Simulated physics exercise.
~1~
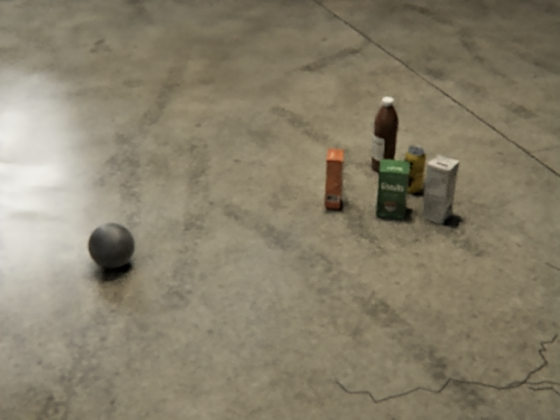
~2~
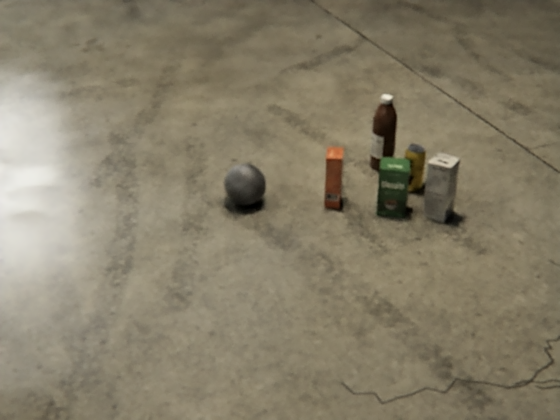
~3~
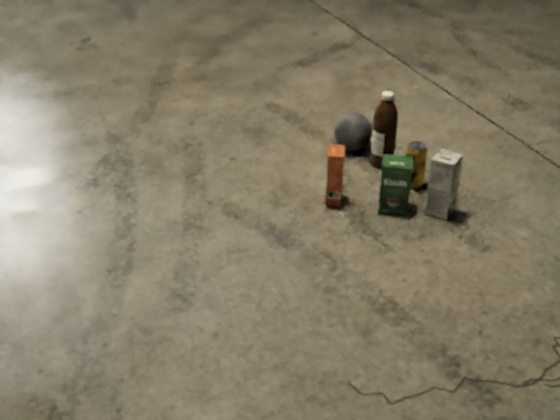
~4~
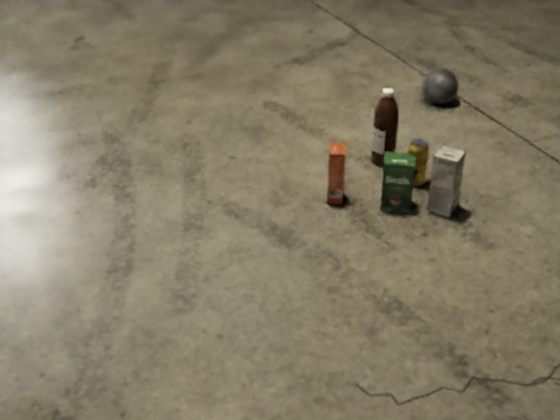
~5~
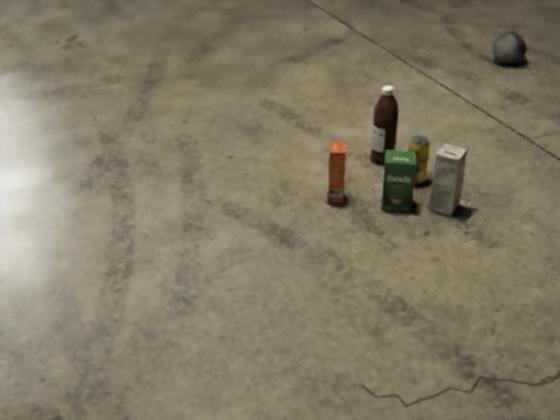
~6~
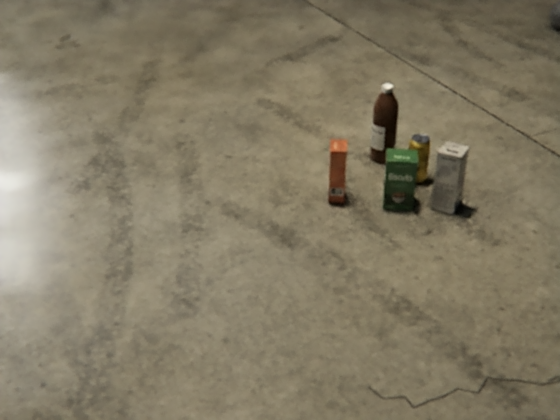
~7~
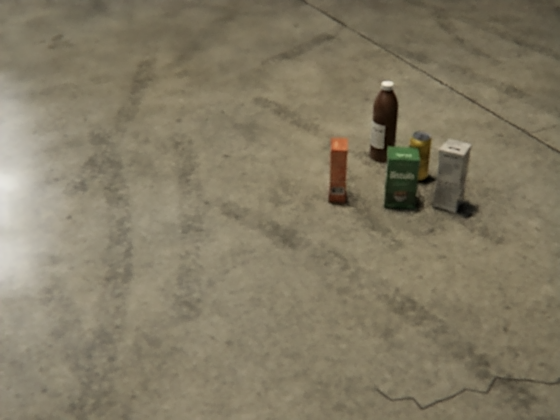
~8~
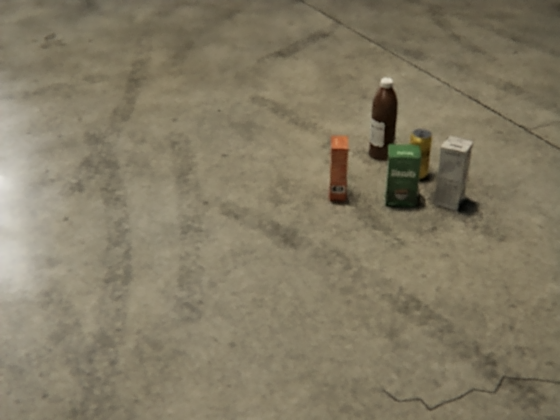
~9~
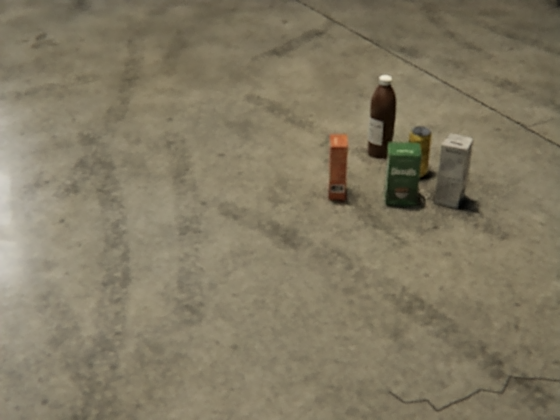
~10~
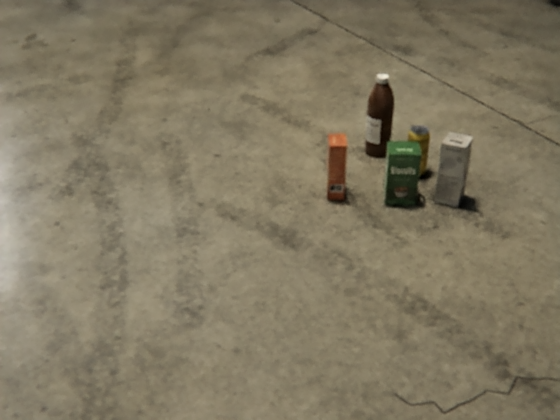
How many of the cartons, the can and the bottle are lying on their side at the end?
None of them are. The three cartons, the yellow can and the brown bottle all still stand upright after the ball has gone by.
